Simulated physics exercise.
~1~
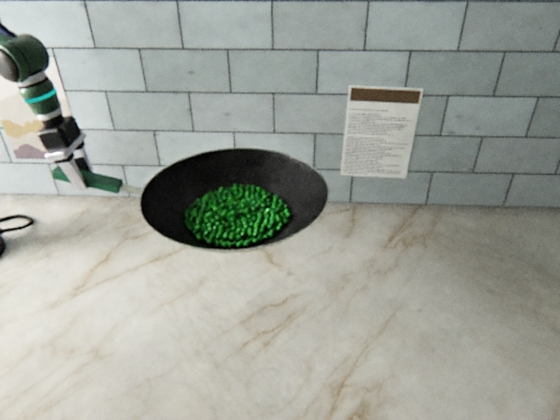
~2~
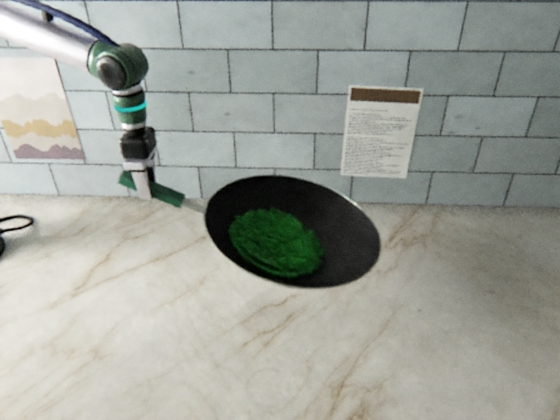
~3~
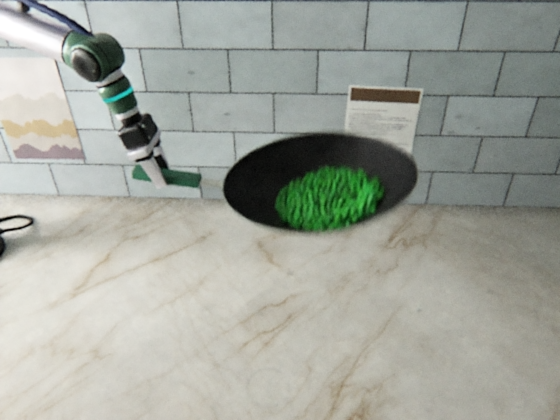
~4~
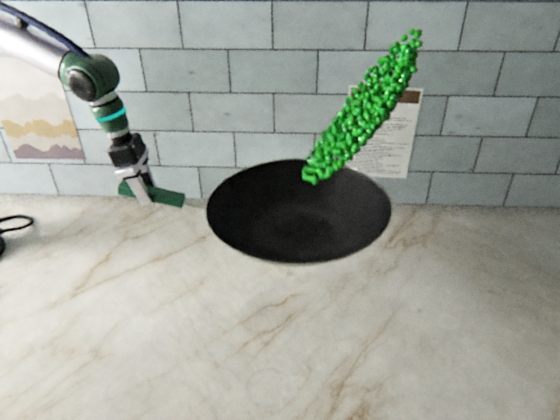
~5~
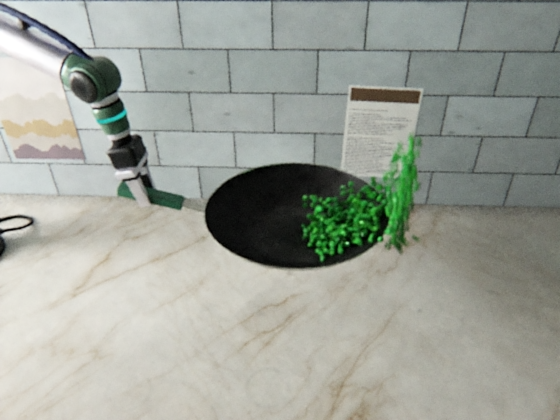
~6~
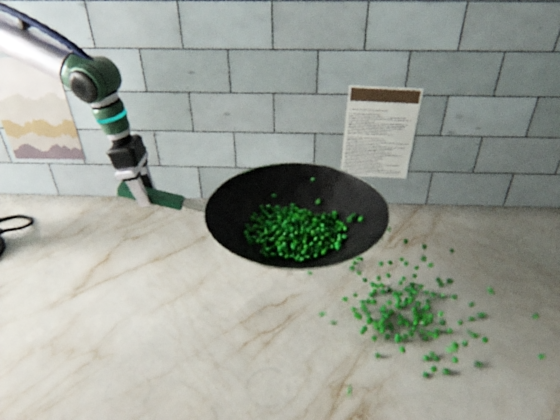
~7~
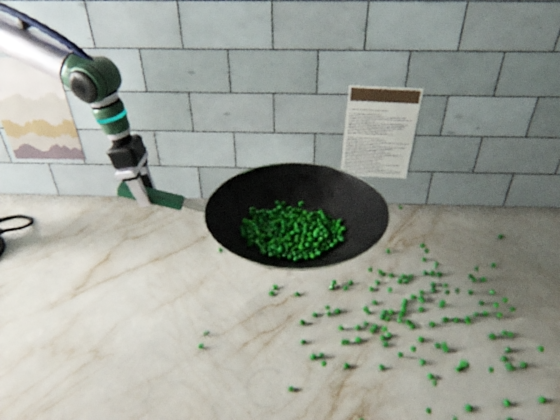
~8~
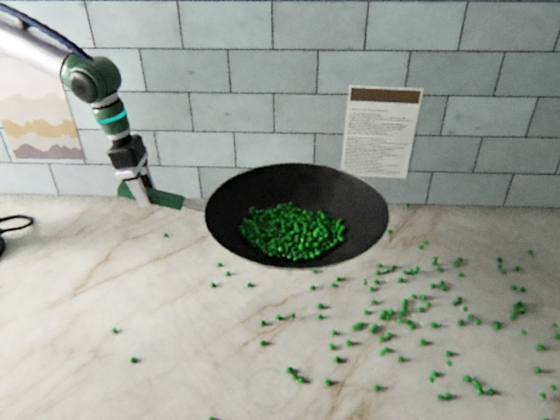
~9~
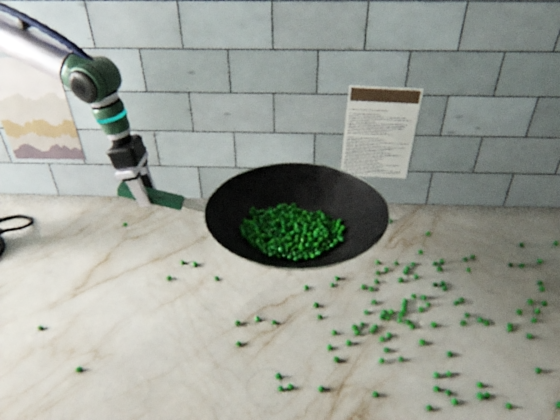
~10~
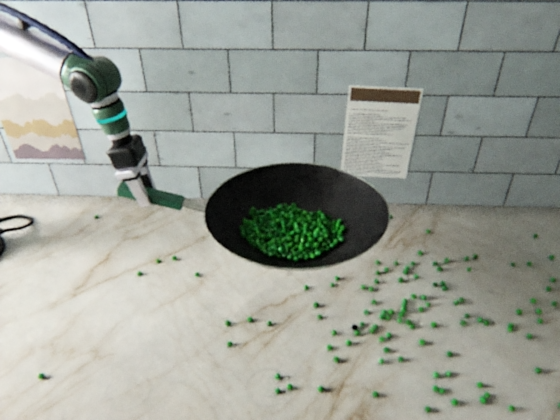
We see a robot arm beside a black wok of green beads on a marble counter; the wok moves right and tips, then flings the beads upward to the right. Many fall back into the wok, while the rest scatter across the counter and the wok stays still.
